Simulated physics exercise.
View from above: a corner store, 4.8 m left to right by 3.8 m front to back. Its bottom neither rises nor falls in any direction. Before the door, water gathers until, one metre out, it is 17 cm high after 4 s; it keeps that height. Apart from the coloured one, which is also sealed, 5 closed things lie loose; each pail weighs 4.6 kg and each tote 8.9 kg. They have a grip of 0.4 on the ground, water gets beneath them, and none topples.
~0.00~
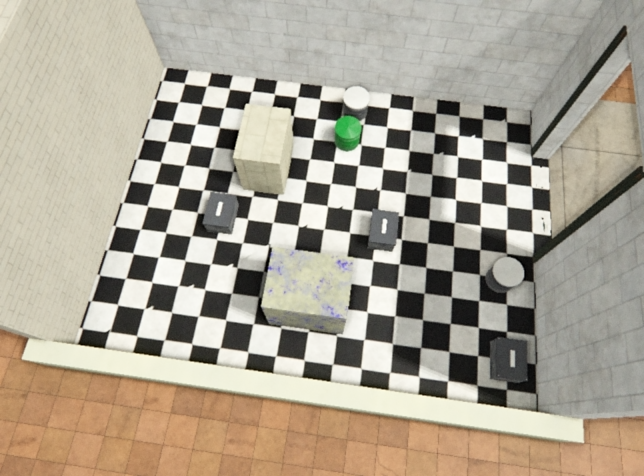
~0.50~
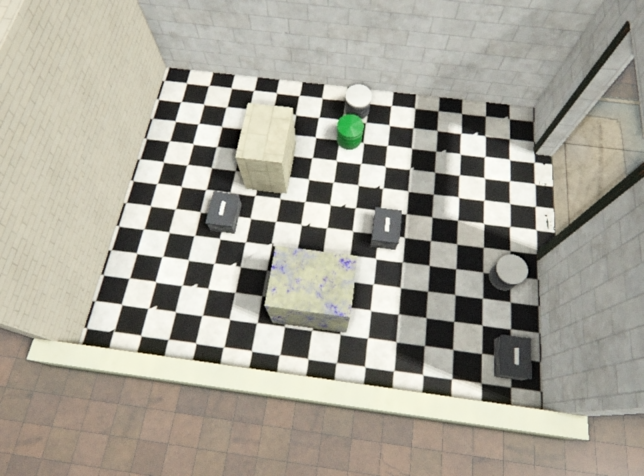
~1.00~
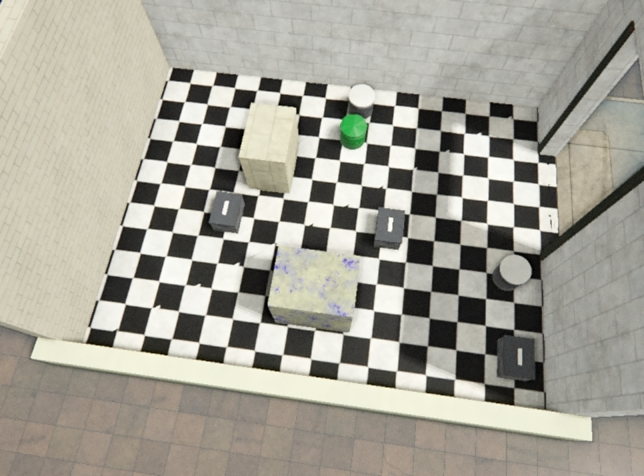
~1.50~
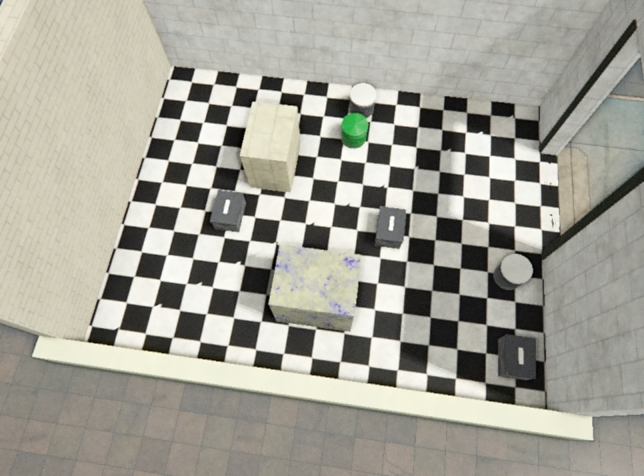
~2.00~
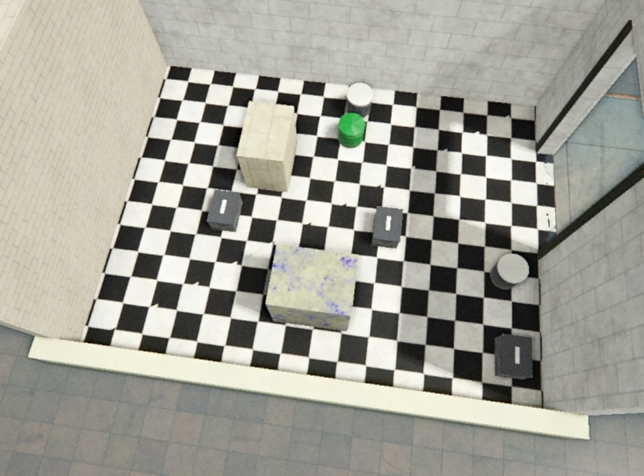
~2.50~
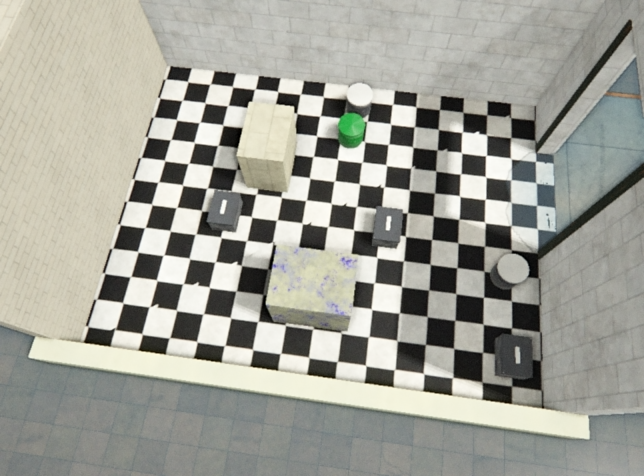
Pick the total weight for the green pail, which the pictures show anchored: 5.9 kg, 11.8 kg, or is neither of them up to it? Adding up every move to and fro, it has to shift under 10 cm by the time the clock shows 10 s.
11.8 kg is needed.
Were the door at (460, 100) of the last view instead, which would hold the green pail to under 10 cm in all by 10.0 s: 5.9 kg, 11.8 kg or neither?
Under that change the small mass suffices.
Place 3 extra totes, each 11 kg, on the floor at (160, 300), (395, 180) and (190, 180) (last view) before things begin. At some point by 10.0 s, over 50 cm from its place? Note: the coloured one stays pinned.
One by one: Not far enough, too far and not far enough.
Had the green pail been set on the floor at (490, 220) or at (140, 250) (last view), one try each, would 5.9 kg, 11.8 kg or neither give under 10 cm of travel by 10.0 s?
In that order: Neither is enough; the smaller is enough.
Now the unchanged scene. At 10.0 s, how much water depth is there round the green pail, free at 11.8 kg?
About 9 cm.
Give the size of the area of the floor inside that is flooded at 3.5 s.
Around 2.0 m2 of it.
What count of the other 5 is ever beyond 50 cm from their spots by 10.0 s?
Answer: 2.
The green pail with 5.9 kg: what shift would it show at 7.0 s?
Shift: About 50 cm.
After 3.5 s the green pail would be 0 cm from its start with 5.9 kg and 0 cm from its start with 11.8 kg; 0 cm of water round it then.
After 4.5 s the green pail would be 0 cm from its start with 5.9 kg and 0 cm from its start with 11.8 kg; 2 cm of water round it then.
After 7.0 s the green pail would be 45 cm from its start with 5.9 kg and 0 cm from its start with 11.8 kg; 7 cm of water round it then.
After 10.0 s the green pail would be 180 cm from its start with 5.9 kg and 0 cm from its start with 11.8 kg; 9 cm of water round it then.
